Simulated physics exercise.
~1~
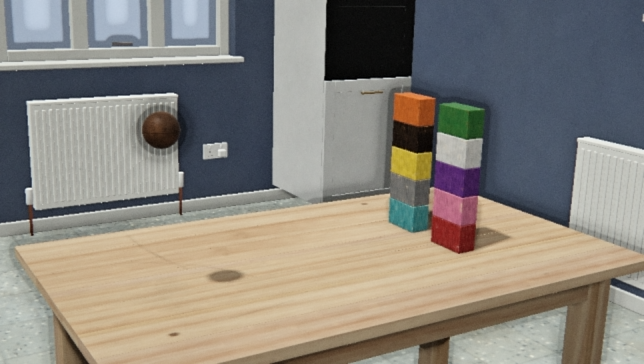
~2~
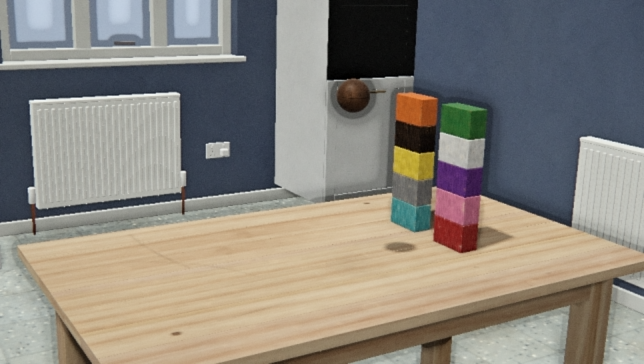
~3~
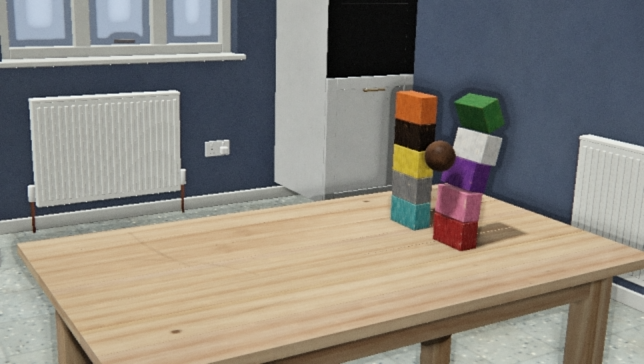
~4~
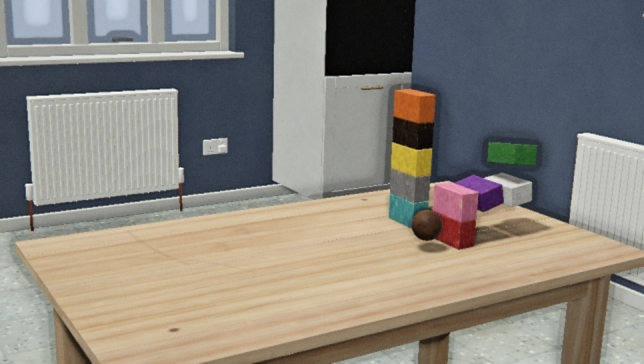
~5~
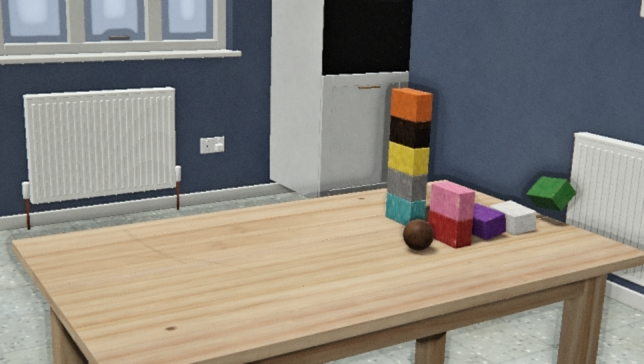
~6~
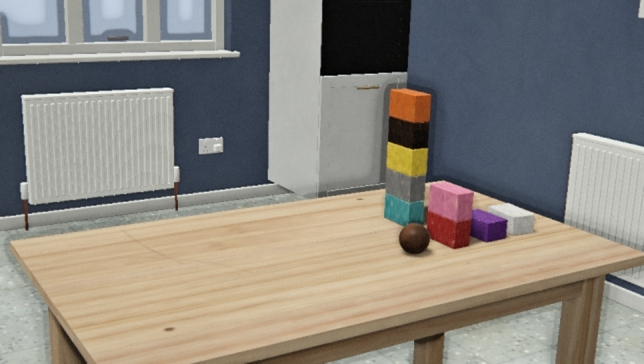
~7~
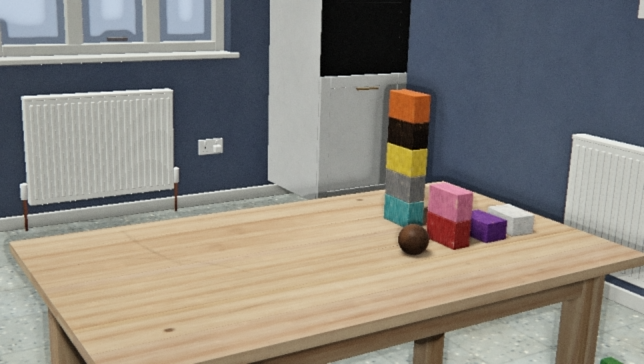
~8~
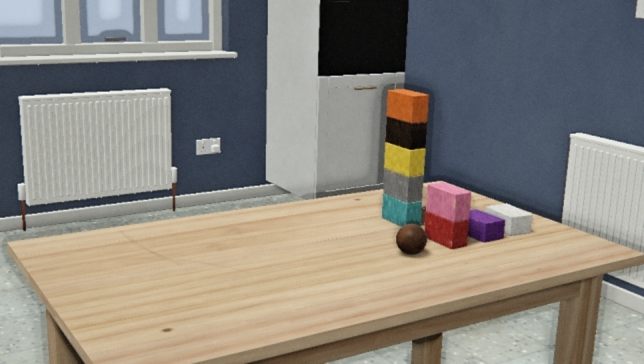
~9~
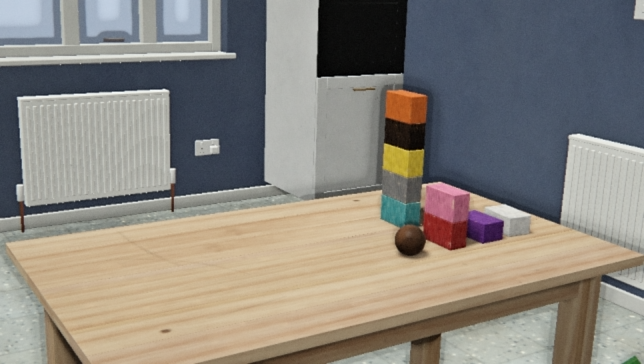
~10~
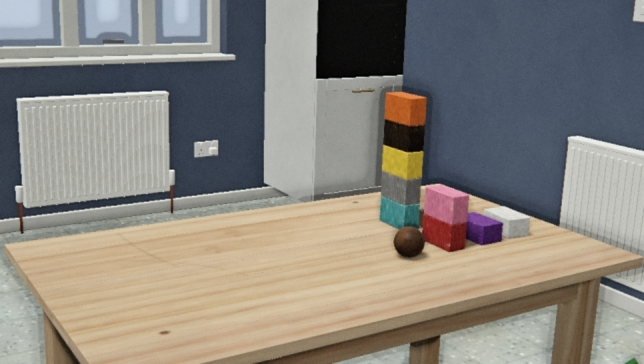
A brown ball flies in from the left above a wooden table, heading for two tall stacks of coloured blocks. It strikes the upper part of the right-hand stack, and the green, white and purple blocks lean away to the right. As the ball drops, those three blocks come off the stack, and the green one tumbles past the table's right edge. The purple and white blocks end up on their sides on the tabletop, with the ball resting near the stacks. The pink block still sits on the red one, and the left-hand stack, topped by orange, remains standing.
